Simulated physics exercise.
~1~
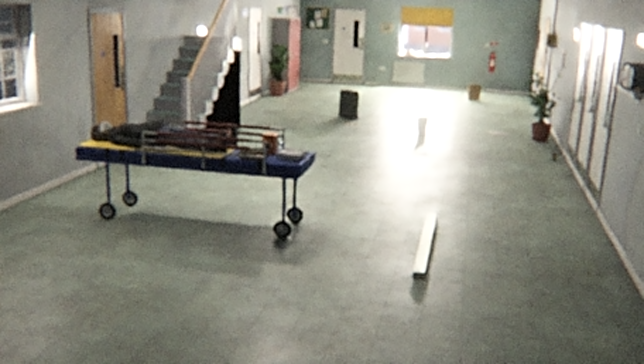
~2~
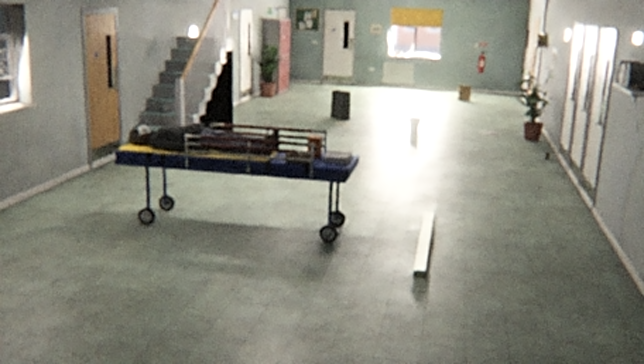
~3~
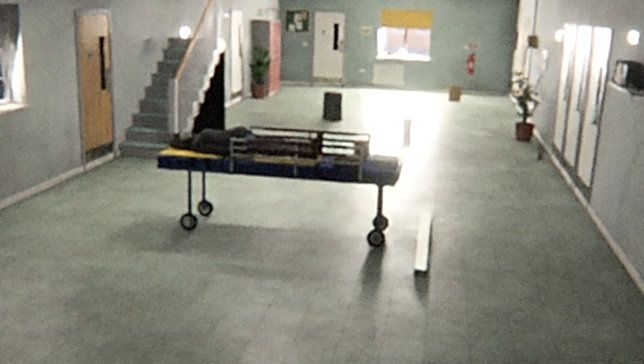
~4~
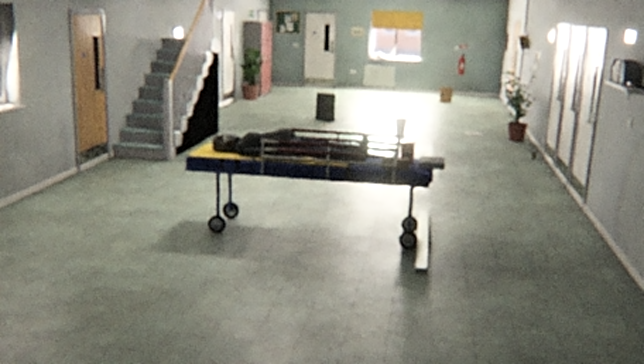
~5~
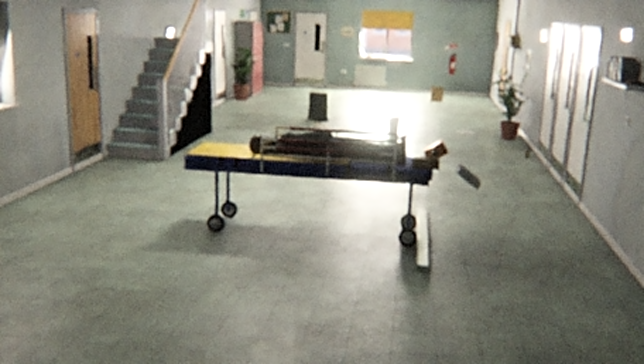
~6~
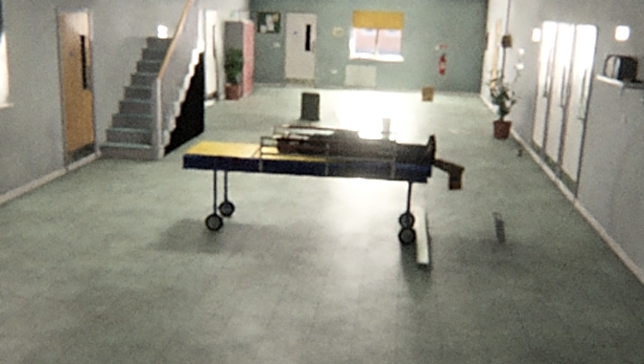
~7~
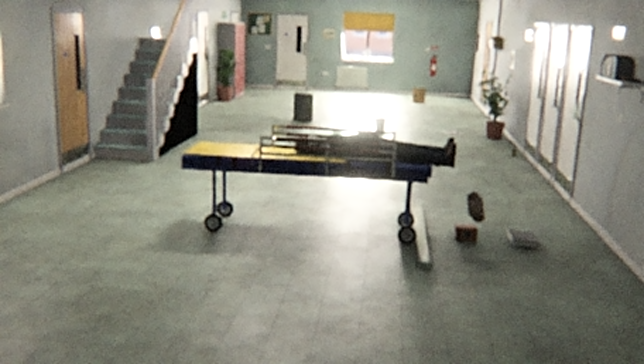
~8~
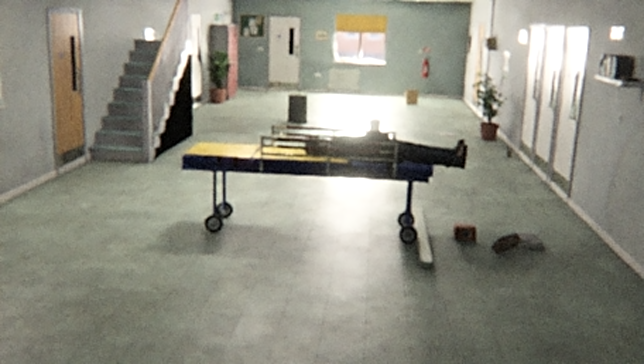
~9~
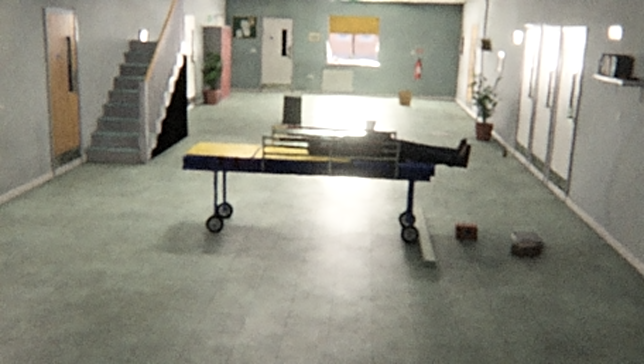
In a wide hallway with stairs, a gurney carrying someone lying down rolled right until it stopped at a low sill, and the person slid feet first past the end as an orange item, a grey folder and a brown box dropped to the floor.
